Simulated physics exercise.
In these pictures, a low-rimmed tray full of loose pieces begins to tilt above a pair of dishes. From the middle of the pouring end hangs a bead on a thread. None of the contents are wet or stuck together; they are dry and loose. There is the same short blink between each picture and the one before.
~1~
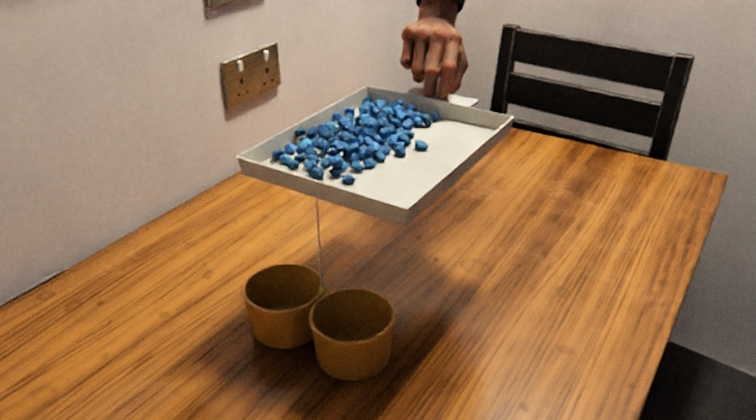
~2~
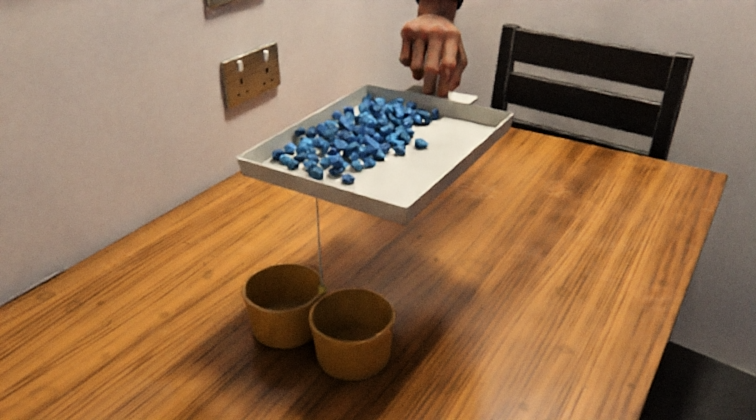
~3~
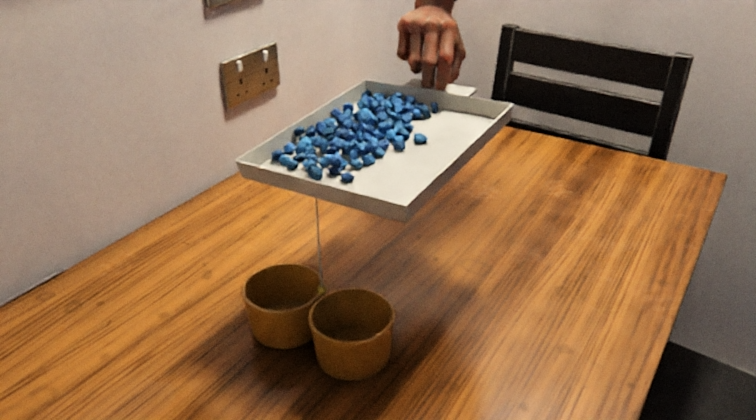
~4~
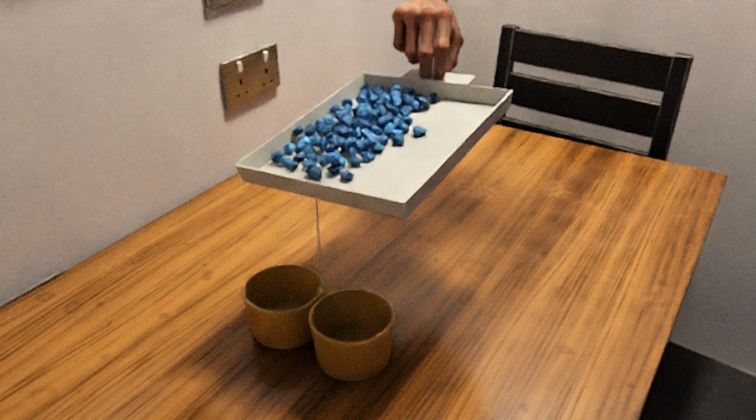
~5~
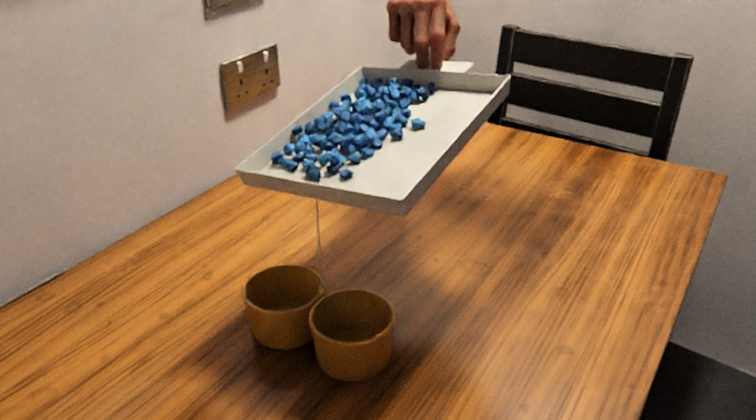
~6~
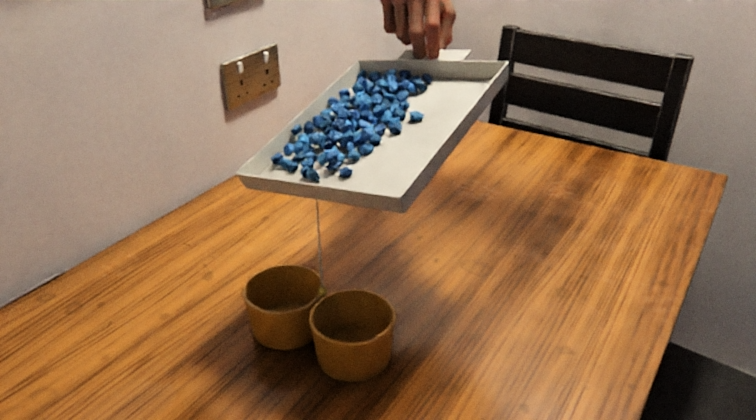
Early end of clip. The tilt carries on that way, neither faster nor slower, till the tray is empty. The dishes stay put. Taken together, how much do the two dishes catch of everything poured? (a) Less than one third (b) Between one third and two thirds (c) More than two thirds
Between one third and two thirds (b).
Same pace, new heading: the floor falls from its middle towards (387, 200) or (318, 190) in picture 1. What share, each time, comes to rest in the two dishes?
First heading 30 %, second heading 10 %.
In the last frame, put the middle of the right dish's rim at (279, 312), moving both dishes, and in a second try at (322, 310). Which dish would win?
Outcome A - the left-side one; outcome B - the left-side one.
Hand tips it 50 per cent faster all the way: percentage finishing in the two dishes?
Around 50 in every hundred.
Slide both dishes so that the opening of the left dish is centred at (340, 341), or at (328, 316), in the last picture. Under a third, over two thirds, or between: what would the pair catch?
Try 1 - under a third; try 2 - below one third.
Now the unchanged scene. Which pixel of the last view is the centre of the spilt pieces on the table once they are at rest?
Centre at rest: About (196, 311).
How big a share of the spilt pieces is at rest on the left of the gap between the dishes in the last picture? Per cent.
I reckon around 100 per cent.
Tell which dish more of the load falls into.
Observed: The left-side one.
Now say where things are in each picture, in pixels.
In the first frame, corners of the pouring end near (241, 156) and (406, 206), level; middle of the load near (360, 134), aquarium stones; left dish near (260, 324); right dish near (329, 355); bead on its thread near (322, 290).
In the second frame, corners of the pouring end near (240, 157) and (406, 205), level; middle of the load near (360, 133).
In the third frame, corners of the pouring end near (239, 160) and (404, 203), tipped barely, lowest at the left corner; middle of the load near (359, 130).
In the fourth frame, corners of the pouring end near (239, 164) and (403, 200), tipped a little, lowest at the left corner; middle of the load near (358, 125).
In the fifth frame, corners of the pouring end near (239, 168) and (401, 197), tipped a little, lowest at the left corner; middle of the load near (357, 121).
In the sixth frame, corners of the pouring end near (239, 172) and (399, 195), tipped clearly, lowest at the left corner; middle of the load near (355, 117); left dish near (260, 325); right dish near (329, 356).
Shortly afterwards, tray tipped steeply; the whole lot on the tray.
Next, tray tipped right over; near a quarter on the tray; near a quarter in the left dish; near a third outside both; near a quarter in the air.
Some moments later, tray tipped past a quarter turn; near half in the left dish; near half outside both.
In the end, tray tipped past a quarter turn; none at all in the right dish; near half in the left dish; near half outside both.
